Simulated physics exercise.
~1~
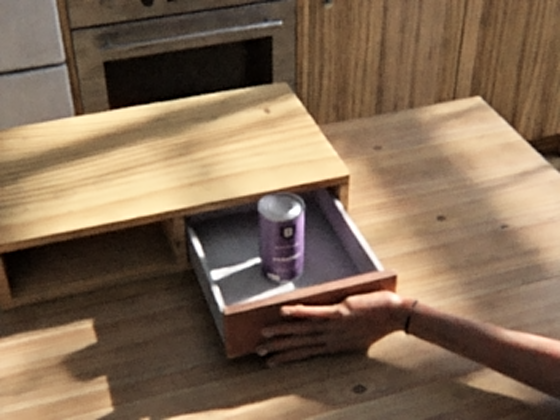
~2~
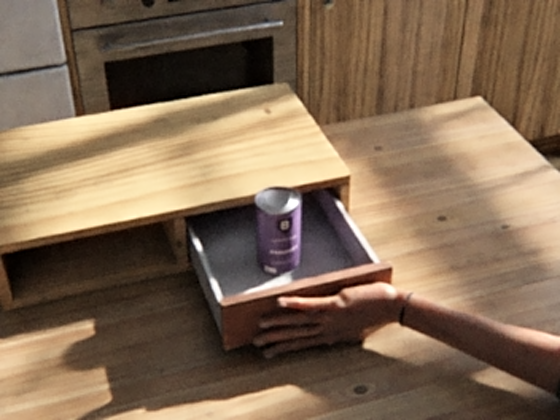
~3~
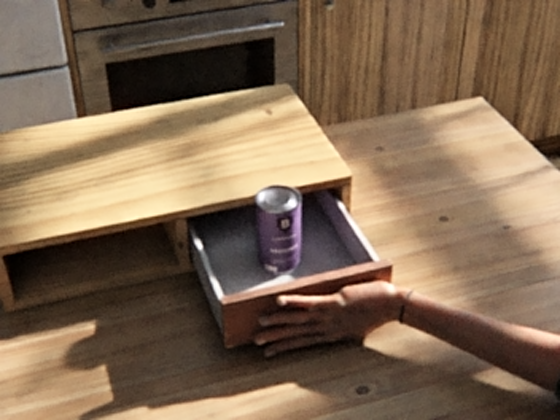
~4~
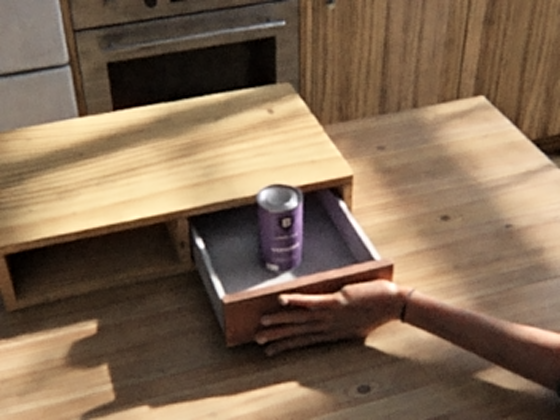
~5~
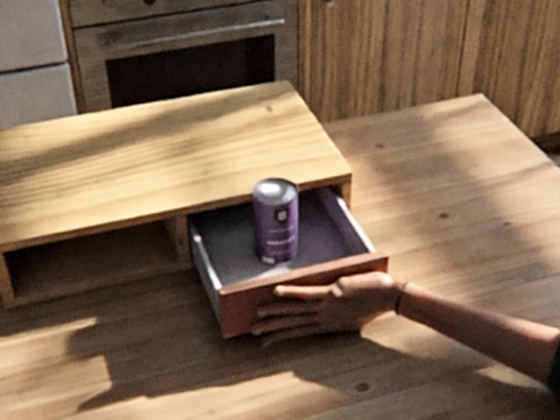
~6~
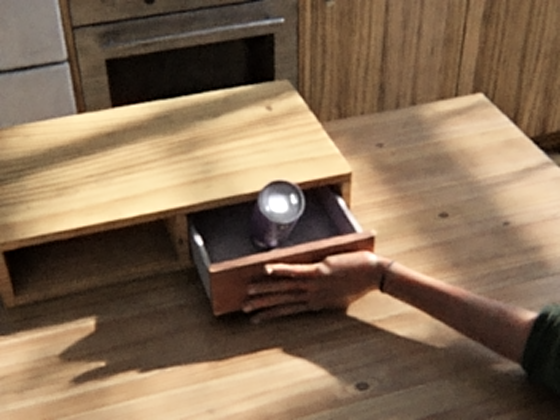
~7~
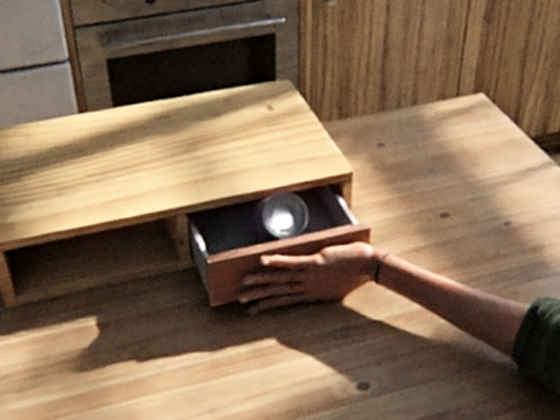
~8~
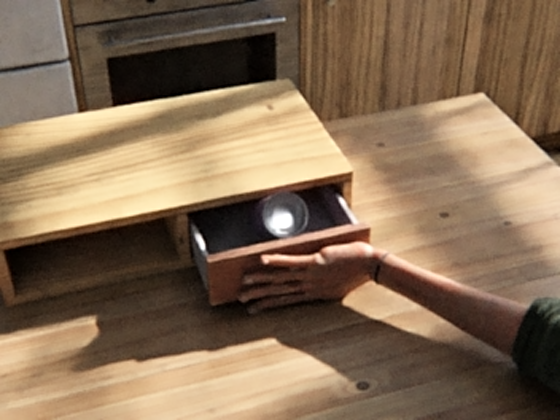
In a sunlit kitchen, seen from above at a slight angle, a low wooden chest sits on a wooden table, with an oven and wooden cupboards behind. Its reddish-brown drawer stands open toward the viewer, holding an upright purple tin, while a hand reaches in from the right and rests against the drawer's front. The hand pushes the drawer inward a little, pauses, then pushes it further. As the drawer slides in, the tin tips into a lean, its shiny round end showing. The drawer then stops, still partly open, with the tin tilted inside and the hand against the front.
